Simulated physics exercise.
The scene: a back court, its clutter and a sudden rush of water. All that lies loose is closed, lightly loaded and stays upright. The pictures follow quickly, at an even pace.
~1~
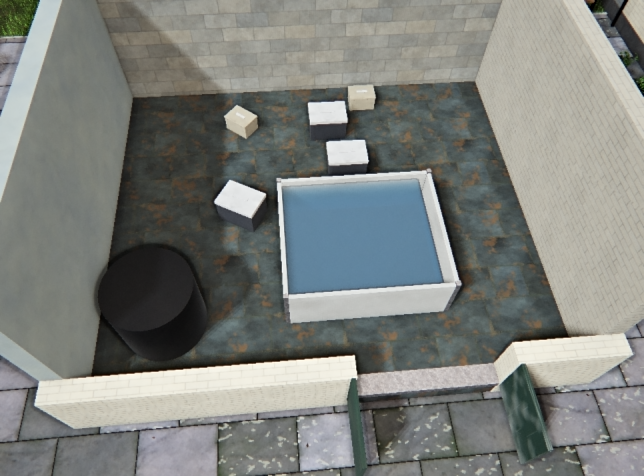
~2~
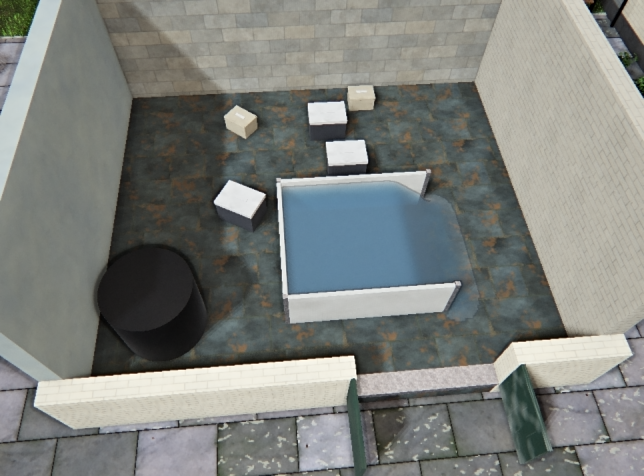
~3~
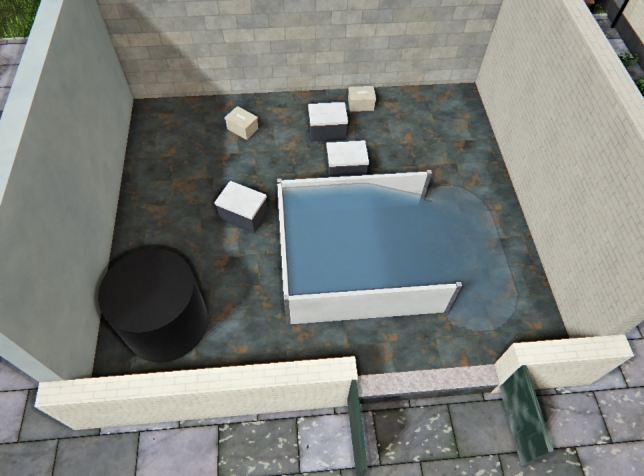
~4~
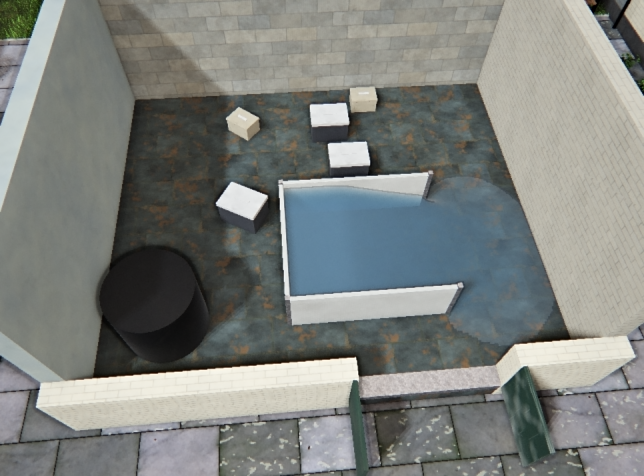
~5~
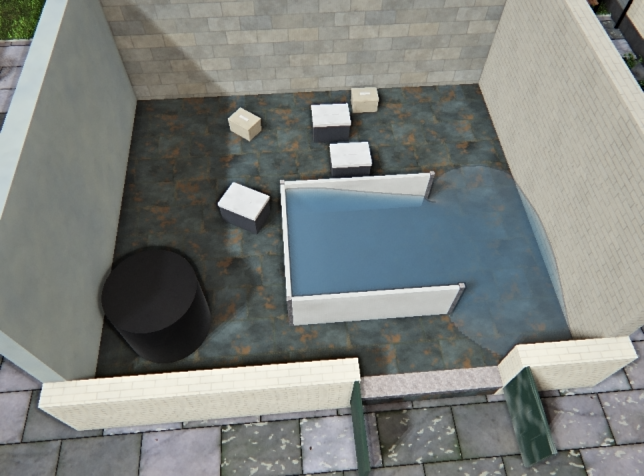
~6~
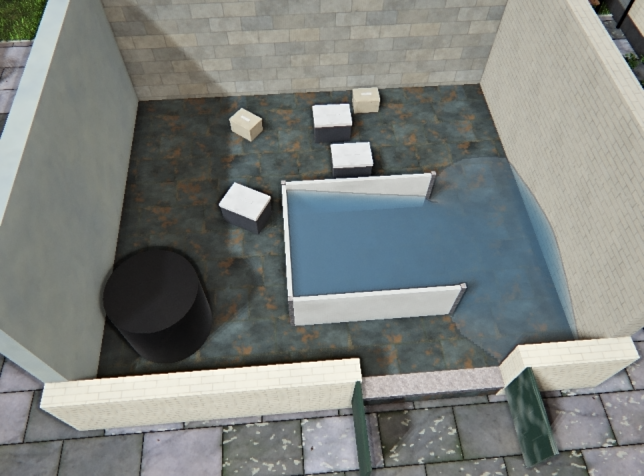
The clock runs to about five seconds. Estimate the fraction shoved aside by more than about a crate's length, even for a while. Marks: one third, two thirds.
It is between one and two thirds.
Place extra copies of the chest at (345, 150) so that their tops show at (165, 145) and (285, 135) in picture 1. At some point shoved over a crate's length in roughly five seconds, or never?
One after the other: Under that, no.
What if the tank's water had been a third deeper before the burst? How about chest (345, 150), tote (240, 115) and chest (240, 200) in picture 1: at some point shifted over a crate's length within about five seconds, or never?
In that order: Never so far, yes, less than that.
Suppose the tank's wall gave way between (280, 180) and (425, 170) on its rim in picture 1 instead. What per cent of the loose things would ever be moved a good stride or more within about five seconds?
About 80 per cent.
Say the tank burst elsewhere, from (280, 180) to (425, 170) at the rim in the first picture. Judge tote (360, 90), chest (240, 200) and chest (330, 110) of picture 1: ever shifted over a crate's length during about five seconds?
As listed: Shifted that much, no, that far or more.
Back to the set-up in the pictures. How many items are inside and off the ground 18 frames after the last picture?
I count 1.
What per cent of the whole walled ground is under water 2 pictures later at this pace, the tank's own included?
Some 30 per cent.
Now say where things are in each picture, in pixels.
In the first frame, a tote at (241, 116) rests on the ground; a chest at (347, 151) rests on the ground; 0 of 5 have shifted.
In the second frame, a tote at (240, 116), on the bottom; a chest at (347, 151) rests on the ground; 0 of 5 have shifted.
In the third frame, a tote at (241, 117) rests on the ground; a chest at (348, 152), on the bottom; 0 of 5 have shifted.
In the fourth frame, a tote at (243, 118), on the bottom; a chest at (349, 153) rests on the ground; 0 of 5 have shifted.
In the fifth frame, a tote at (244, 119) rests on the ground; a chest at (350, 153), on the bottom; 0 of 5 have shifted.
In the sixth frame, a tote at (246, 119), on the bottom; a chest at (352, 154), on the bottom; 0 of 5 have shifted.
A moment on, 0 of 5 are well off their spots; 0 afloat.
Next, 0 of 5 are well off their spots; 0 afloat.
Later, 1 of 5 are well off their spots; 1 afloat.
In the end, 3 of 5 are well off their spots, and 3 have been at some point; 1 afloat.
